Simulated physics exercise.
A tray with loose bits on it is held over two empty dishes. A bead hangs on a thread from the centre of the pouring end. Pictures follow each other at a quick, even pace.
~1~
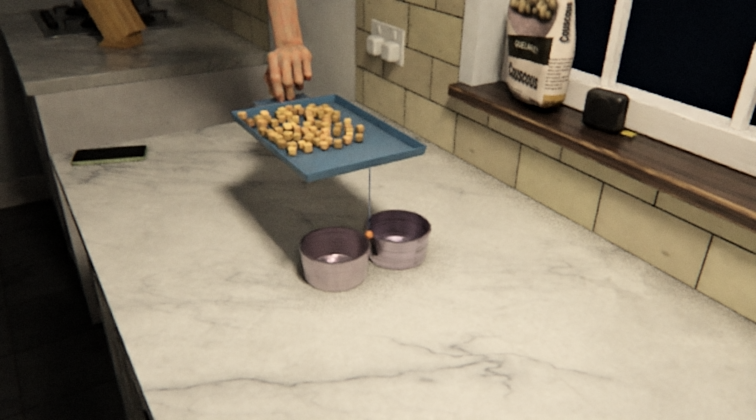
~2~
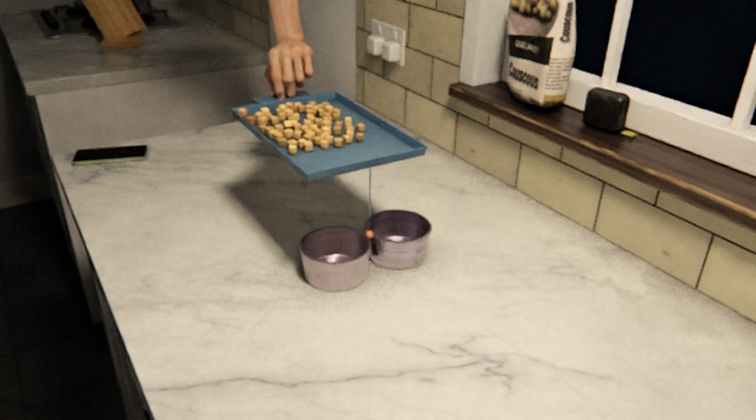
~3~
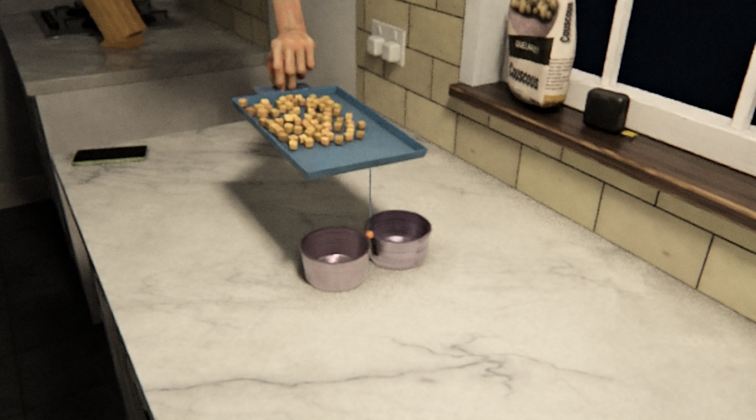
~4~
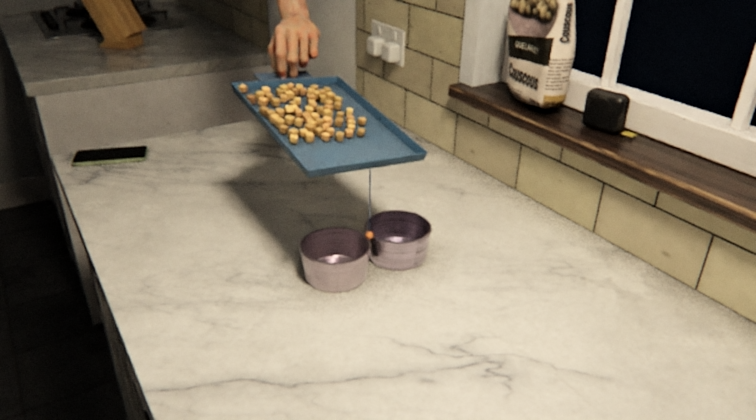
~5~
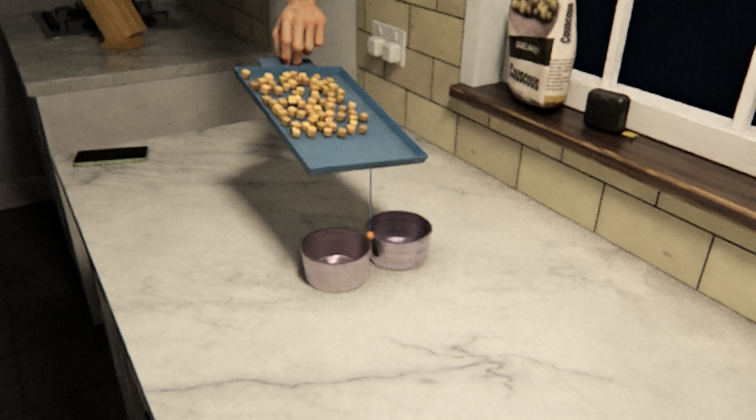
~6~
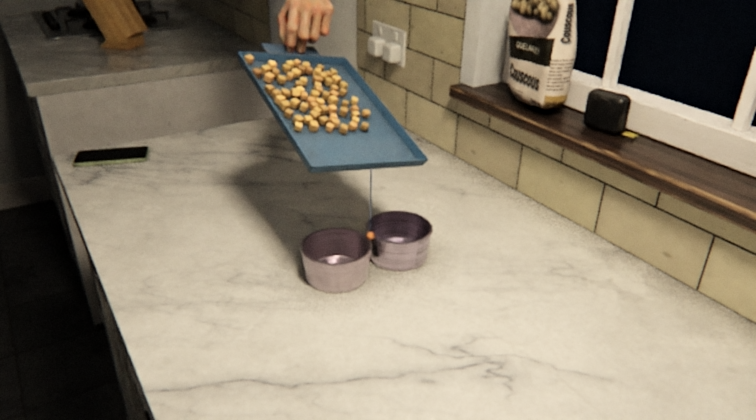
Marble kitchen counter, a hand gradually tilting a blue tray of small tan pieces above two empty purple dishes.
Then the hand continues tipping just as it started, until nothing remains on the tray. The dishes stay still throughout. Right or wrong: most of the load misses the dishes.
Right, the dishes get under half.
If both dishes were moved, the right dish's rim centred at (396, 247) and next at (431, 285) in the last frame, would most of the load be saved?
Place 1: Lower than half; place 2: Lower than half.
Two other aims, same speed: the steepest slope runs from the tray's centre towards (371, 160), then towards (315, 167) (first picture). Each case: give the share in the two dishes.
The first try yields 0 percent and the second 40 percent.
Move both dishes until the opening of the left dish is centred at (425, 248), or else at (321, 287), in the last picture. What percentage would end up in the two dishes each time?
You'd end up with around 50 per cent and then around 10 per cent.
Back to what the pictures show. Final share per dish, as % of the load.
Count per hundred - left dish ~ 0, right dish ~ 30.
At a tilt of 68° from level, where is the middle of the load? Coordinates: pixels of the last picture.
Centre estimate: (407, 153).
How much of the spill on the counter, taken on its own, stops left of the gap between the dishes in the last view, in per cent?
Close to 0 per cent.
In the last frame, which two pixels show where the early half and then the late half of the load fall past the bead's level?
Near (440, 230) to start, and near (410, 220) afterwards.
Just after the last frame, tray tipped steeply; the larger part on the tray; roughly a quarter in the air.
A moment on, tray tipped past a quarter turn; just a few on the tray; roughly a quarter in the right dish; roughly two thirds outside both; about a tenth in the air.
Further on, tray tipped past a quarter turn; roughly a third in the right dish; roughly two thirds outside both.
When it is over, tray tipped past a quarter turn; not one in the left dish; roughly a third in the right dish; roughly two thirds outside both.
